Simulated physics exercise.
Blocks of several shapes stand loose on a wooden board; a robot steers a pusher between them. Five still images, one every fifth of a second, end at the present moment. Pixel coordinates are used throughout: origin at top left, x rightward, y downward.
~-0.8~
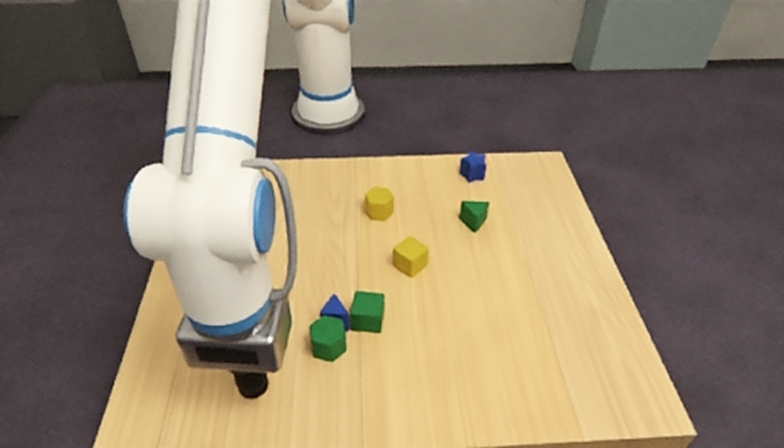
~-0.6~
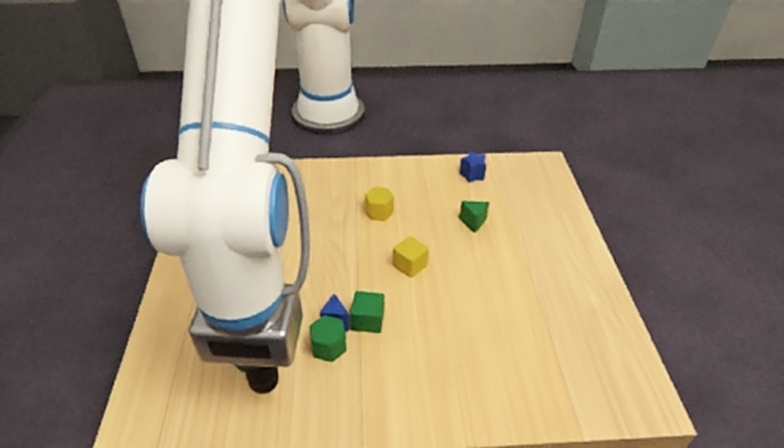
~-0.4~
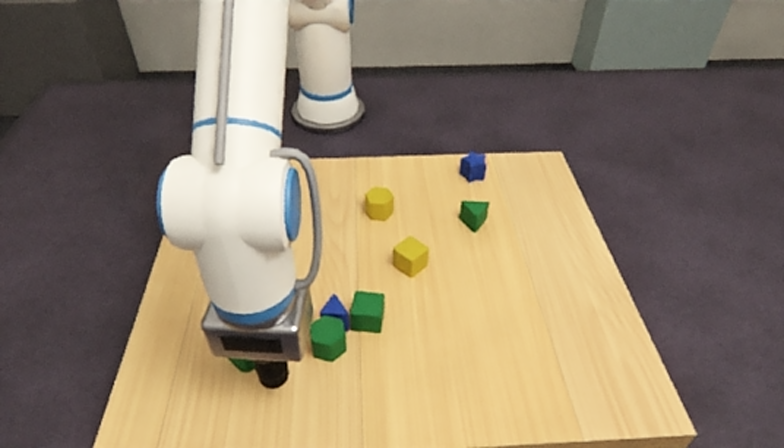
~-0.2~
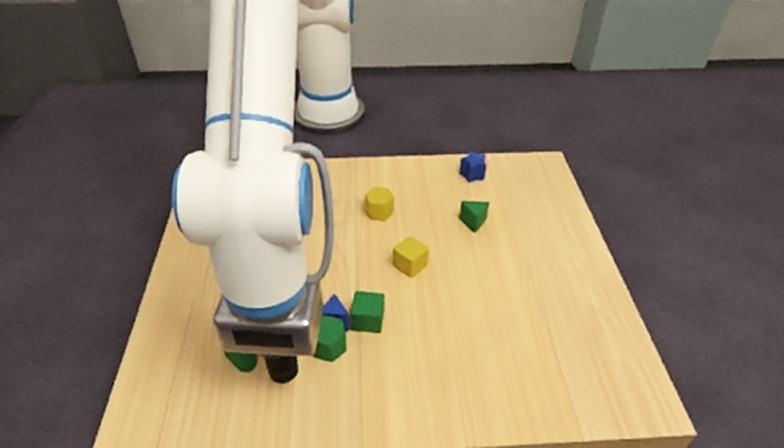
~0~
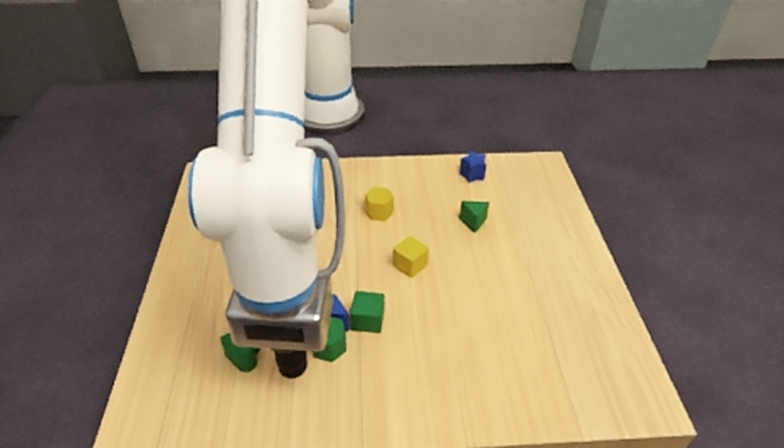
We see a white robot arm moving its black-tipped pusher slowly right across a wooden board, uncovering a green block on its left and partly covering another green one, while the scattered yellow, blue and green blocks stay still.
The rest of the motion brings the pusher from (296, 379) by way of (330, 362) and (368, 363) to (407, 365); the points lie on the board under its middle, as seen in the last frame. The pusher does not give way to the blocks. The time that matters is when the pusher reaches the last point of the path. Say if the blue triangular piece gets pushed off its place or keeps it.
At the moment the path ends, the blue triangular piece no longer stands where it did.
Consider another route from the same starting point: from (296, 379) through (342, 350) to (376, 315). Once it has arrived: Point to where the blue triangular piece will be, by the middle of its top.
For the centre of its top, I'd go with (334, 272).
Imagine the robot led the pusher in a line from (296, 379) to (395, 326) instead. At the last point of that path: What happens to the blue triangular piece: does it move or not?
It gets displaced.
On the path given first. One third of the way, pusher at (330, 349); green six-sided block at (339, 319), turned 15° anticlockwise; blue triangular piece at (338, 298); green square at (370, 300).
Two thirds of the way, pusher at (369, 350); green six-sided block at (340, 318), turned 15° anticlockwise; blue triangular piece at (338, 298); green square at (371, 300).
At the end, pusher at (407, 352); green heart-shaped block not moved; green six-sided block at (340, 318), turned 15° anticlockwise; blue triangular piece at (338, 298); green square at (371, 300).
